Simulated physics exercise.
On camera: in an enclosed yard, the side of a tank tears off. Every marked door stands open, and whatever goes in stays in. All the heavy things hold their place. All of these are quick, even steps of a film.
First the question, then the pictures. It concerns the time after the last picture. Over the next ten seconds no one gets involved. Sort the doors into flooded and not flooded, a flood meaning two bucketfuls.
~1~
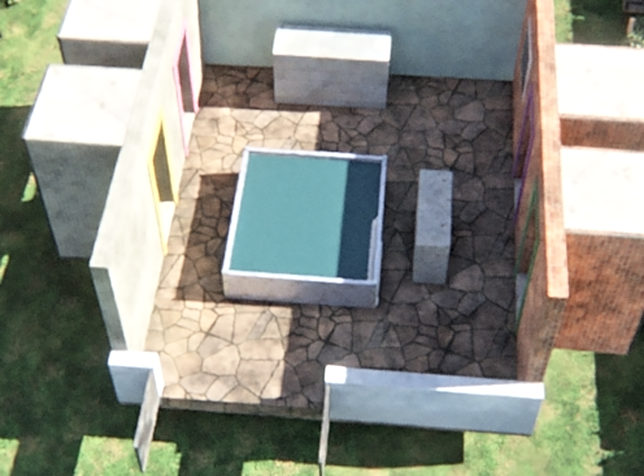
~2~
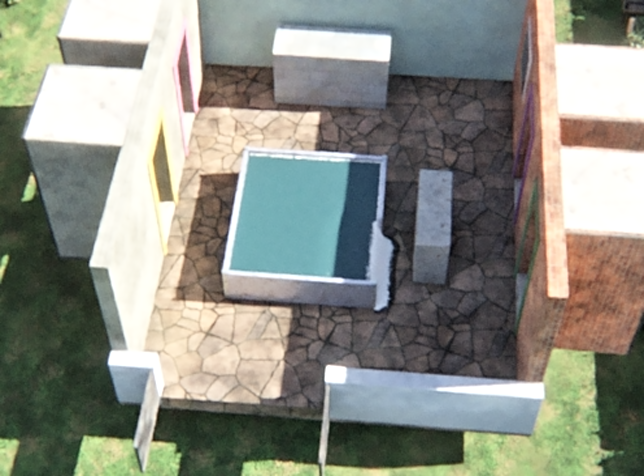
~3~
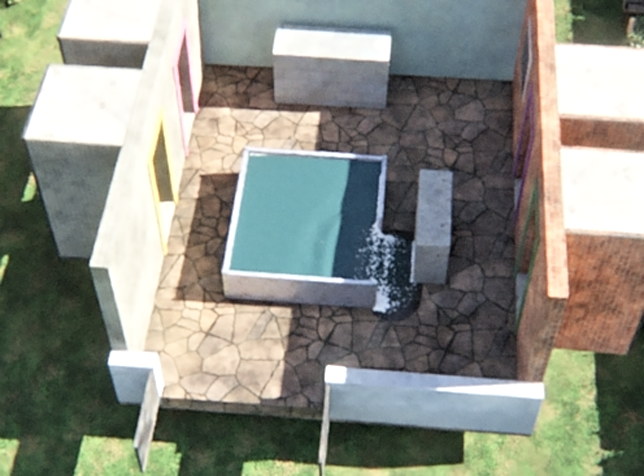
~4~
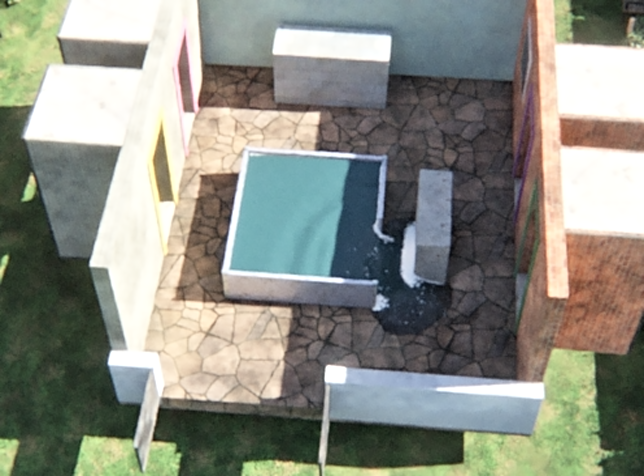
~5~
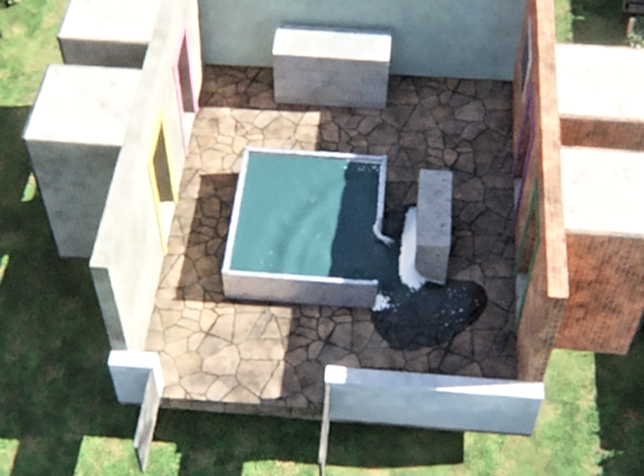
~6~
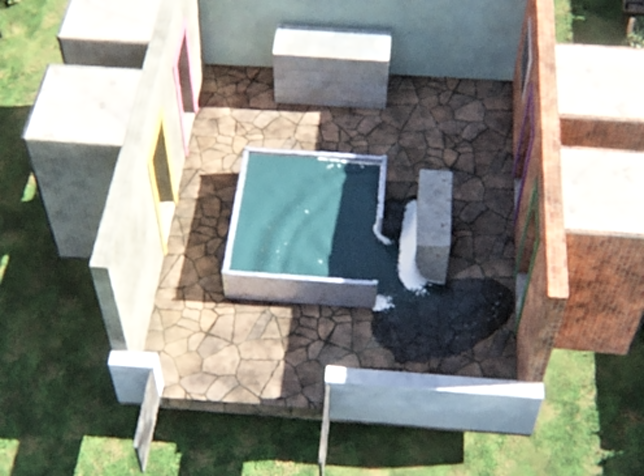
Sorted: Purple door - flooded; pink door - flooded; yellow door - not flooded; green door - not flooded.
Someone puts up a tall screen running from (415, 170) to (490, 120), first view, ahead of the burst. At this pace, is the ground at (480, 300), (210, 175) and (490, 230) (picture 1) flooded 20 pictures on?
Results in order: Swamped / bone-dry / swamped.
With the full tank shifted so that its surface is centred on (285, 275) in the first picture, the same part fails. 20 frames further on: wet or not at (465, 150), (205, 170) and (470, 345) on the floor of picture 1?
Hit, spared, hit.
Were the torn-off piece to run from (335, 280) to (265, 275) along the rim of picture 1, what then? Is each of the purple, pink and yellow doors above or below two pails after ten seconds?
In order: First the purple one misses the mark, then the pink one misses the mark, then the yellow one misses the mark.
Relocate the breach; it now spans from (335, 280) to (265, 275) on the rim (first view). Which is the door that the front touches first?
The green one.
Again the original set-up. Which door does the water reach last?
I'd go with the yellow one.
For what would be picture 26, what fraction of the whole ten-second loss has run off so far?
I'd say about 0 per cent.
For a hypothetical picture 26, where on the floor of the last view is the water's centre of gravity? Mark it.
I'd put it at around (363, 257).
A moment on, water covers 20 % of the floor; the purple door not reached, the pink door not reached, the yellow door not reached, the green door wet at the sill, nothing in.
Next, water covers 35 % of the floor; the purple door not reached, the pink door not reached, the yellow door not reached, the green door wet at the sill, nothing in.
Then, water covers 55 % of the floor; the purple door wet at the sill, nothing in, the pink door not reached, the yellow door not reached, the green door under two buckets in.
Later, water covers 80 % of the floor; the purple door wet at the sill, nothing in, the pink door under two buckets in, the yellow door wet at the sill, nothing in, the green door under two buckets in.
In the end, water covers 95 % of the floor; the purple door over two buckets in, the pink door over two buckets in, the yellow door wet at the sill, nothing in, the green door under two buckets in.
